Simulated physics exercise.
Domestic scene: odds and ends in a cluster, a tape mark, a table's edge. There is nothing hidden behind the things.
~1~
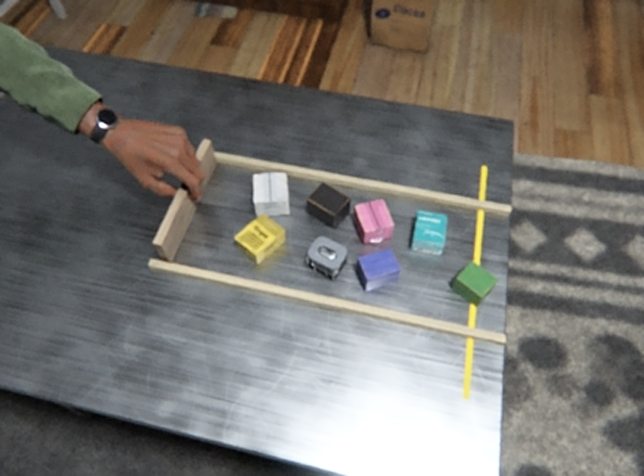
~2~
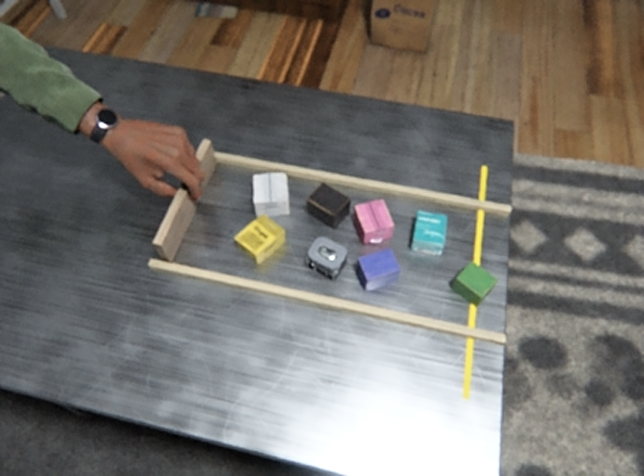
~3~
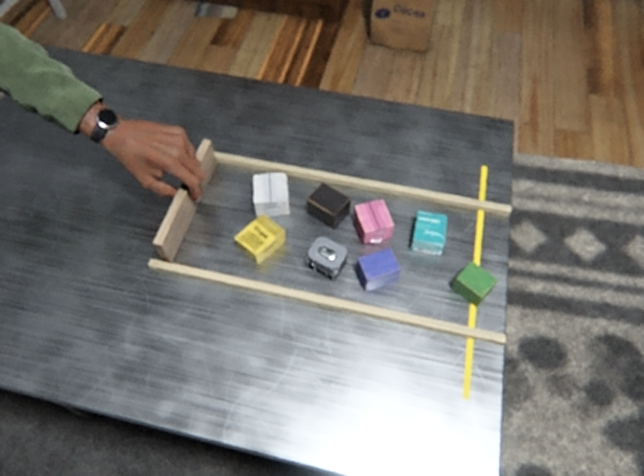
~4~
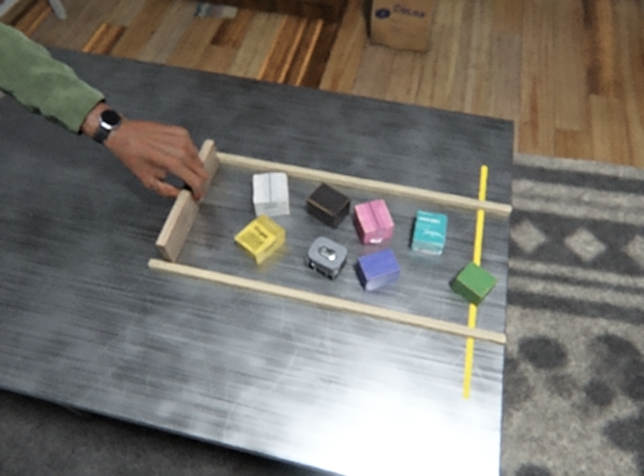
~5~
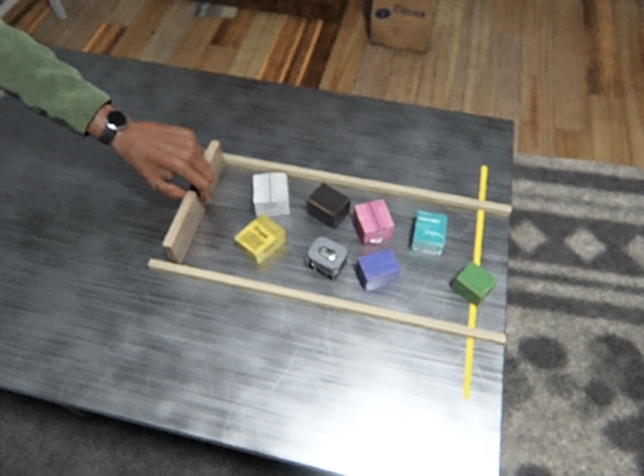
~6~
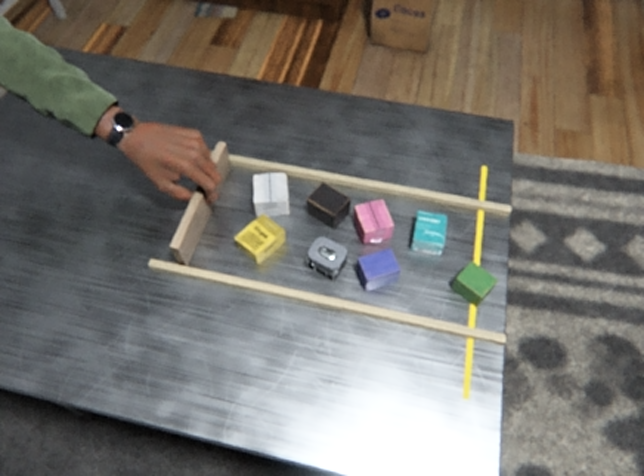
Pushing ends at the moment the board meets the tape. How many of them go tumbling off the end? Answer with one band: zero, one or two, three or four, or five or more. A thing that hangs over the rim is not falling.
Five or more.
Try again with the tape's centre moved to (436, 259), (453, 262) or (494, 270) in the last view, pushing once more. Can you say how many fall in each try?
Tallies in the order given: 4, 4, 8.
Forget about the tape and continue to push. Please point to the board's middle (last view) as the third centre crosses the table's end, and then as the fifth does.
Earlier crossing: About (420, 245); later crossing: About (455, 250).
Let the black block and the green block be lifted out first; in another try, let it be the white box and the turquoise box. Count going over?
First try: 4 fallen; other try: 4.
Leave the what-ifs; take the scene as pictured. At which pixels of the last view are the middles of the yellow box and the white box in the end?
Answer: First (494, 281), after that (499, 242).
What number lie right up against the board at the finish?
In total, 2.
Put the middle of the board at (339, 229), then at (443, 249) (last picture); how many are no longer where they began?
The first number is 7, the next one 8.
A little later, none off yet; green block at rest near (474, 284); turquoise box at rest near (430, 233); blue block shifted a little near (392, 273).
When it is over, the number that fall off is five or more; down, black block, grey case, pink box, blue block, turquoise box and green block.
